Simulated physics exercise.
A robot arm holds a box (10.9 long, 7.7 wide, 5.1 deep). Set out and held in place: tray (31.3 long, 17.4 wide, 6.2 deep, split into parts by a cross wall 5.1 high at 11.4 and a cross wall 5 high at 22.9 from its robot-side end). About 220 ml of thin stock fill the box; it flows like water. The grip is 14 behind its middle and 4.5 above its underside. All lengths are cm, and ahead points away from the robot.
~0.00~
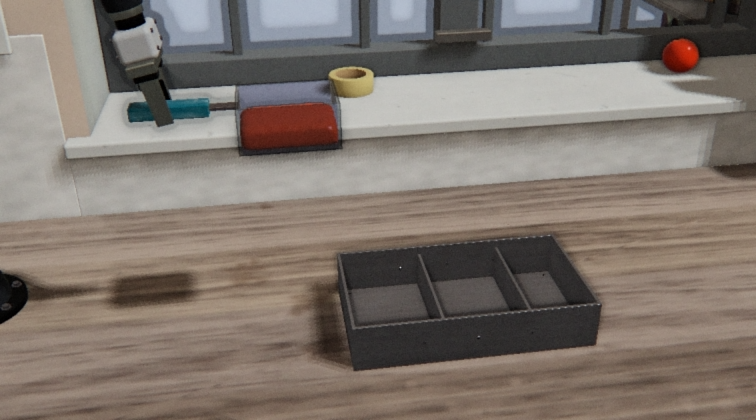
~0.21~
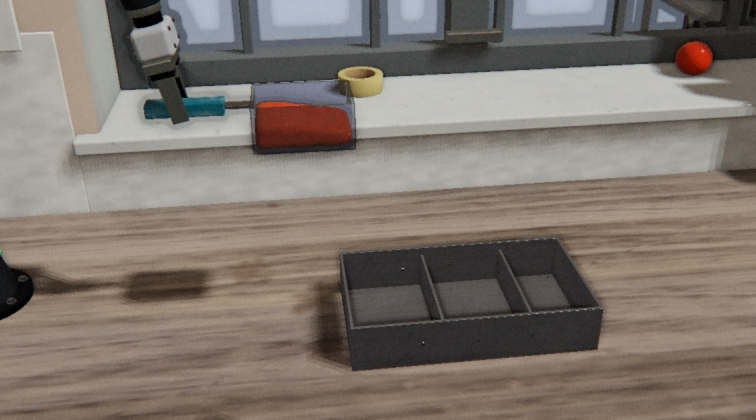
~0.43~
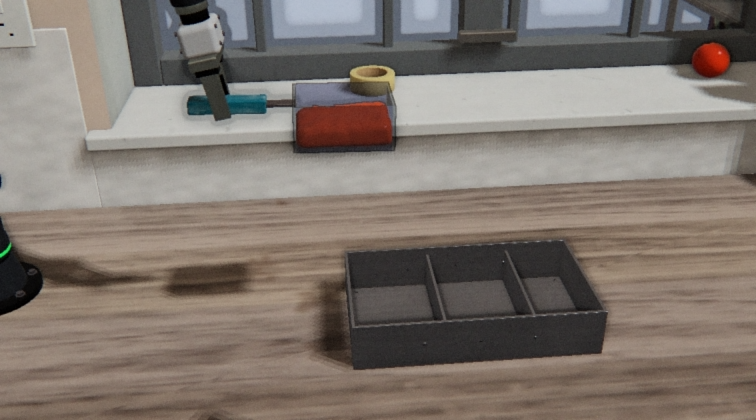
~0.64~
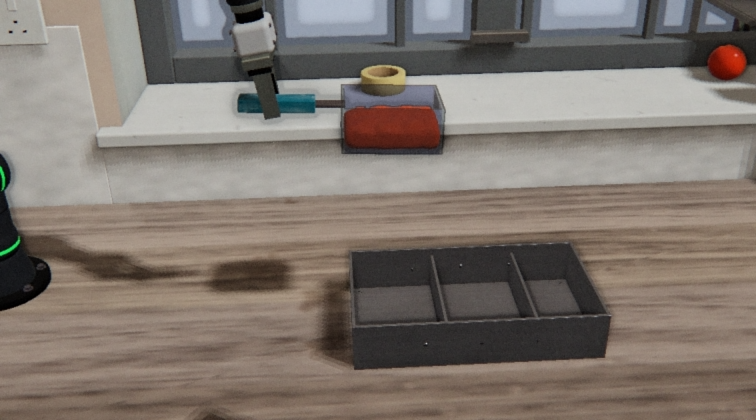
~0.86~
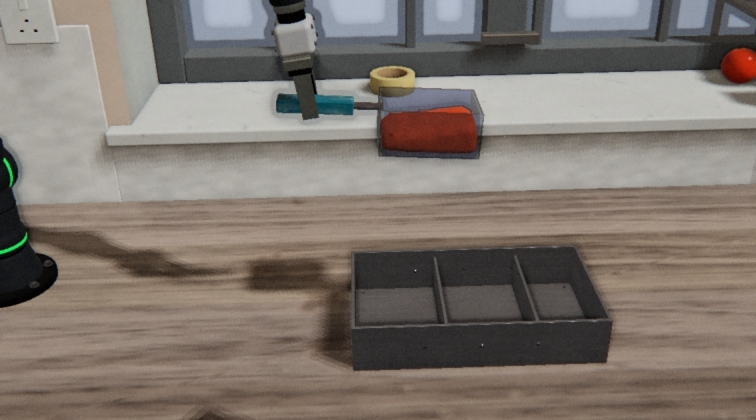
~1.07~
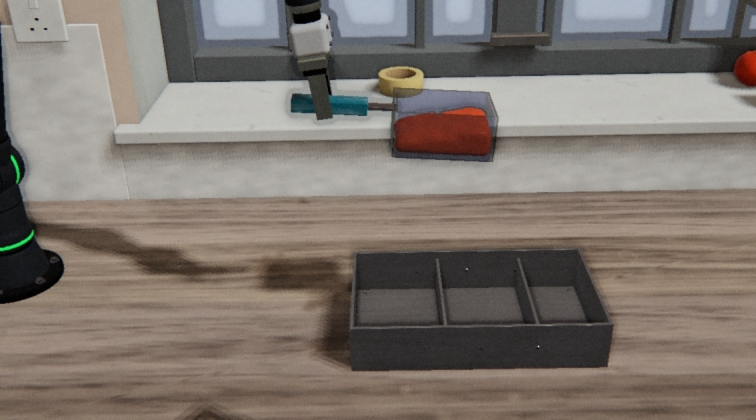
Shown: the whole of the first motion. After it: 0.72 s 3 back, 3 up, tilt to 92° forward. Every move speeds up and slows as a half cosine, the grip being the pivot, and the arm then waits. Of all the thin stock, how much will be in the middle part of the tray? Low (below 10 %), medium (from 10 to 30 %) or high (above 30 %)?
Share in the middle part of the tray: Low (below 10 %).
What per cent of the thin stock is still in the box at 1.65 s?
About 40 %.
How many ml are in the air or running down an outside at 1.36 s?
Some 0 ml.
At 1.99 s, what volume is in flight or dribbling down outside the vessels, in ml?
Some 30 ml.
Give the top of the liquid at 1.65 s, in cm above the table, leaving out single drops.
Up to some 18 cm.
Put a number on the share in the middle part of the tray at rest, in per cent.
Near 6 %.
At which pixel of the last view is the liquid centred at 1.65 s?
Around (365, 271).
After 1.36 s, tilted 34° forward, liquid up to 25 above the table; 215 ml in the box.
After 1.65 s, tilted 84° forward, liquid up to 18 above the table; 100 ml in the robot-side part, 90 ml in the box, 10 ml in the middle part, 15 ml in the air or running down outside.
After 1.99 s, tilted 92° forward, liquid up to 81 above the table; 95 ml in the robot-side part, 55 ml on the table or floor, 25 ml in the box, 15 ml in the middle part, 30 ml in the air or running down outside.
After 2.79 s, tilted 92° forward, liquid up to 16 above the table; 105 ml on the table or floor, 95 ml in the robot-side part, 15 ml in the middle part.
In the end, 105 ml on the table or floor, 95 ml in the robot-side part, 15 ml in the middle part. That is 6 % in the middle part of the tray.
